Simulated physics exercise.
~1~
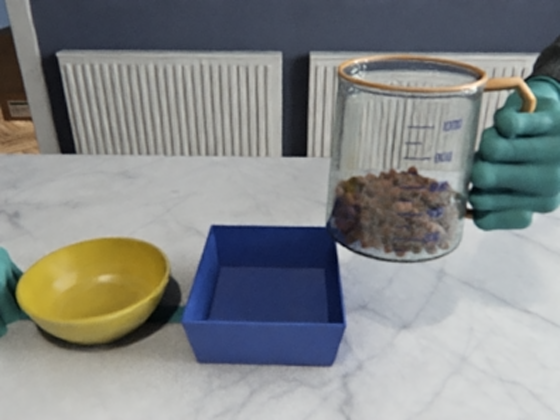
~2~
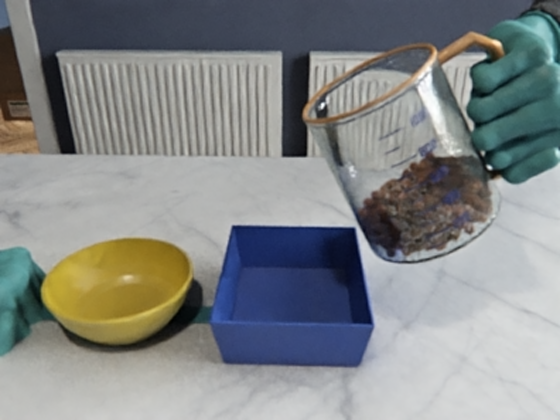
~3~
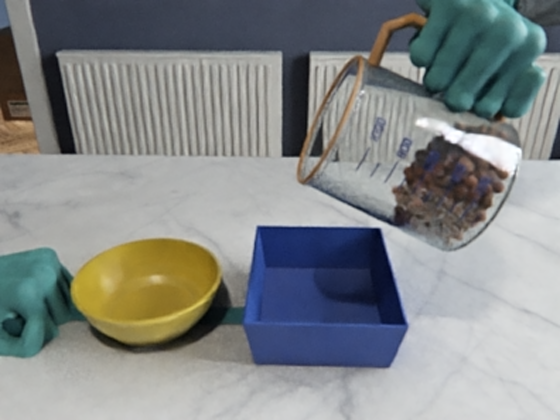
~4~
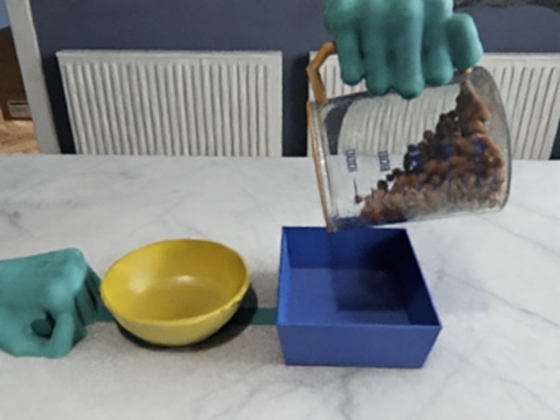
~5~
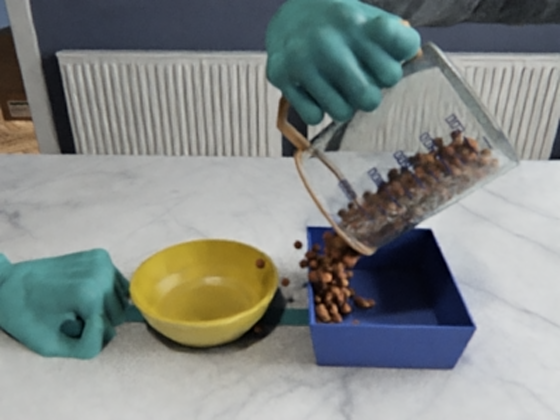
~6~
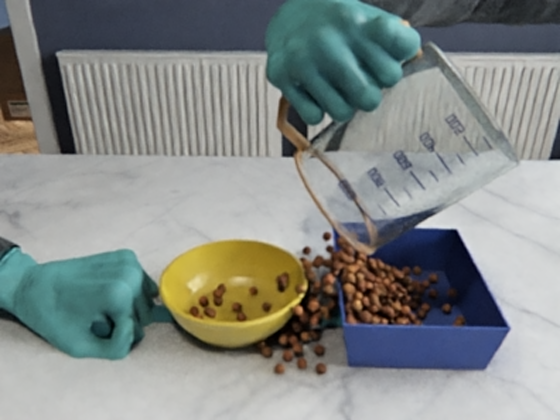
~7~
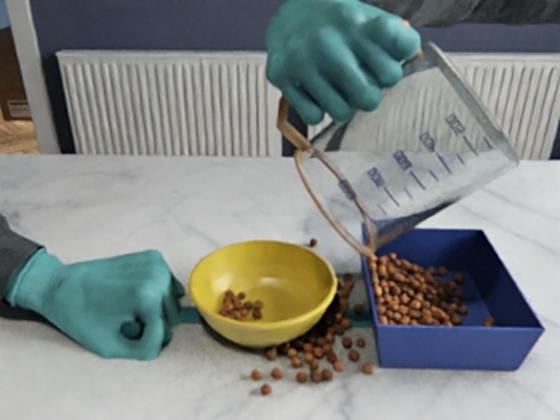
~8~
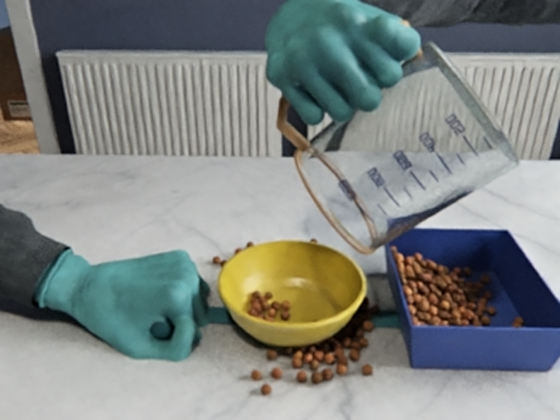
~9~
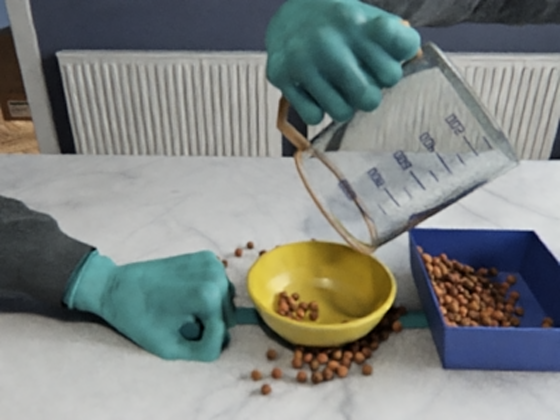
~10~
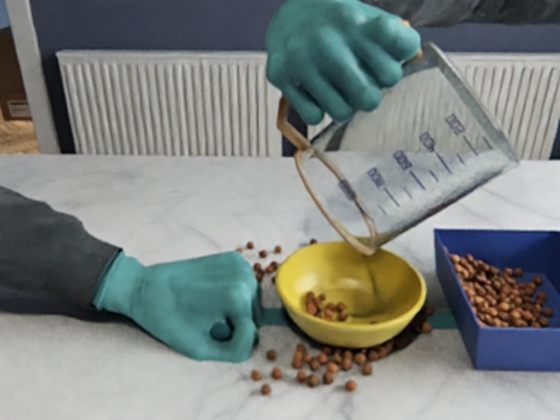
A glass jug of brown cereal balls, held by a green-gloved hand at the right, tips over a marble table, seen from the front and slightly above with white radiators behind. Below it, another gloved hand at the left pushes a yellow bowl and a square blue tin together to the right. The jug turns until its rim points down, and the balls spill into the tin's left side. Some scatter into the bowl and onto the table between them. The jug empties and stays tilted while the dishes slide on, leaving most balls in the tin, many on the table and a few in the bowl.
